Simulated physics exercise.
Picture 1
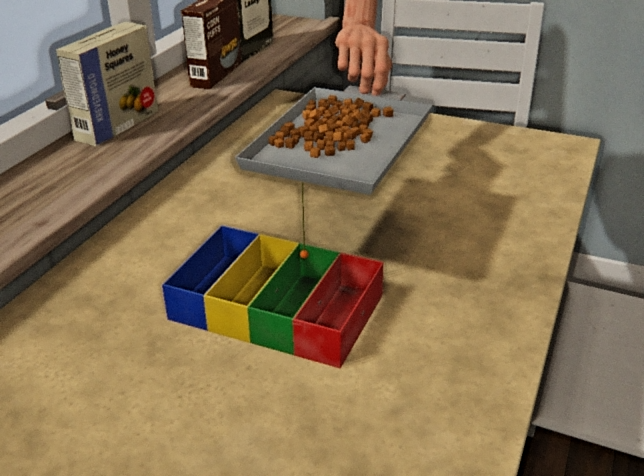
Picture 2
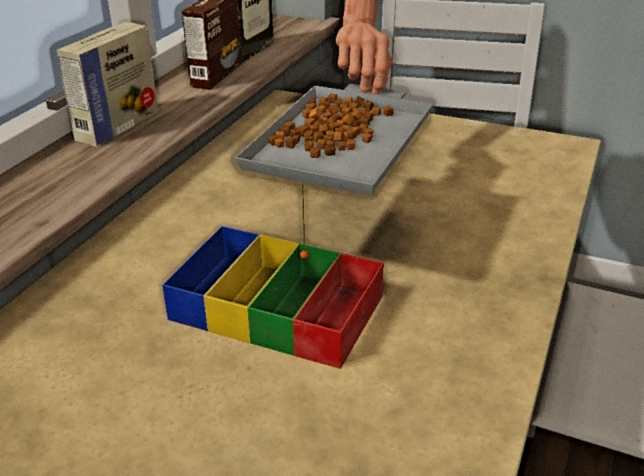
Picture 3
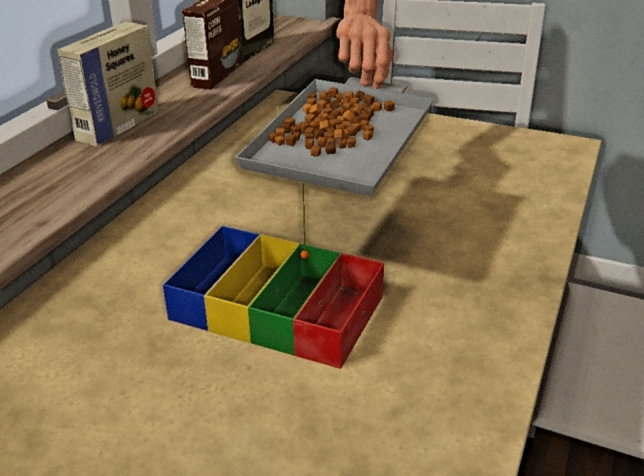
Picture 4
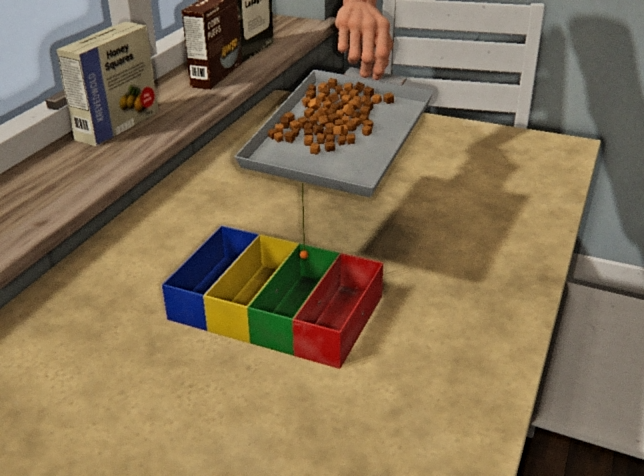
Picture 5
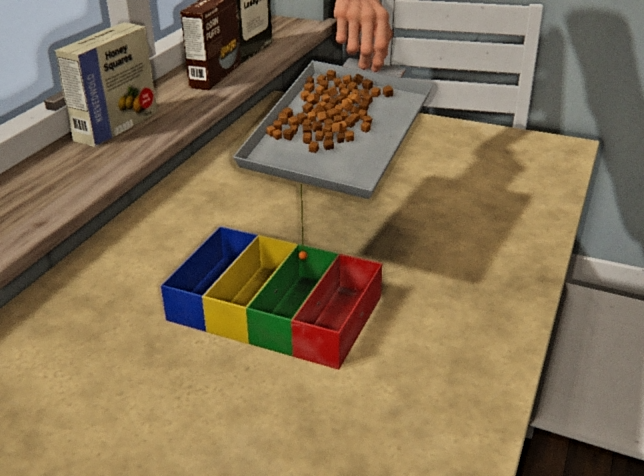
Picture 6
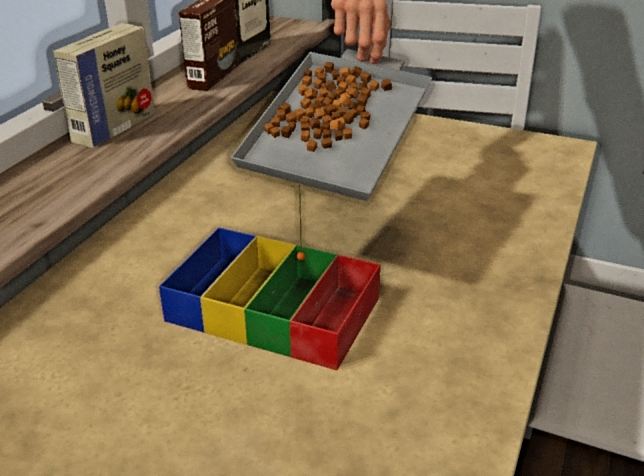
Tray of brown cubes tilting slightly toward its right corner, held by a hand above a blue, yellow, green and red box.
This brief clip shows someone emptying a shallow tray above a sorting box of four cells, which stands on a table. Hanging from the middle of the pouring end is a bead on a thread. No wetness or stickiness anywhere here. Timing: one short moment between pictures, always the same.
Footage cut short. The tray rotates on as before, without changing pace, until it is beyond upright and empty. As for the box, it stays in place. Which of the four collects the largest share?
The red one.
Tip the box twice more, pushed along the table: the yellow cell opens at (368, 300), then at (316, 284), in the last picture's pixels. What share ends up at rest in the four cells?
You'd get 70 per cent first and 100 per cent second.
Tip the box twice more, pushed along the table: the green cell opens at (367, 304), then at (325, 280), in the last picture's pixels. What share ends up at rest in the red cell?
Roughly 0 % and 30 %.
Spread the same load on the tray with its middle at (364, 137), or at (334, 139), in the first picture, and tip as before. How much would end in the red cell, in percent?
First case: Close to 50 %; second case: Close to 50 %.
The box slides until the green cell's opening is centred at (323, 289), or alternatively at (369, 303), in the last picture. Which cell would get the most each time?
Try 1 - green. Try 2 - yellow.
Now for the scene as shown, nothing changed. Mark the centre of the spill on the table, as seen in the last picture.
My estimate puts the centre near (409, 368).
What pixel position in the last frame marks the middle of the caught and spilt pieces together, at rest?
I'd mark it at roughly (333, 333).
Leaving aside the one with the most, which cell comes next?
Second place goes to the green one.
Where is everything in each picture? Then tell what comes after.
Corners of the pouring end near (240, 156) and (371, 181), level; middle of the load near (331, 124), brown sugar cubes; bead on its thread near (304, 254); blue cell near (185, 304); yellow cell near (227, 316); green cell near (271, 328); red cell near (317, 340), in the first picture.
Corners of the pouring end near (240, 157) and (371, 182), level; middle of the load near (331, 123), in the second picture.
Corners of the pouring end near (241, 156) and (371, 183), tipped barely, lowest at the right corner; middle of the load near (332, 119), in the third picture.
Corners of the pouring end near (240, 155) and (370, 185), tipped a little, lowest at the right corner; middle of the load near (331, 113), in the fourth picture.
Corners of the pouring end near (238, 156) and (369, 187), tipped a little, lowest at the right corner; middle of the load near (330, 108), in the fifth picture.
Corners of the pouring end near (236, 156) and (367, 190), tipped a little, lowest at the right corner; middle of the load near (328, 103); blue cell near (182, 306); yellow cell near (224, 317); green cell near (268, 330); red cell near (314, 342), in the sixth picture.
Shortly afterwards, tray tipped steeply; all but a few on the tray; a little falling or outside the box.
Next, tray tipped right over; near two thirds on the tray; a little in the red cell; only a few in the green cell; near a quarter falling or outside the box.
Some moments later, tray tipped past a quarter turn; near half in the red cell; near a quarter in the green cell; only a few in the yellow cell; near a quarter falling or outside the box.
In the end, tray tipped past a quarter turn; near half in the red cell; near a quarter in the green cell; only a few in the yellow cell; none at all in the blue cell; near a quarter outside the box.
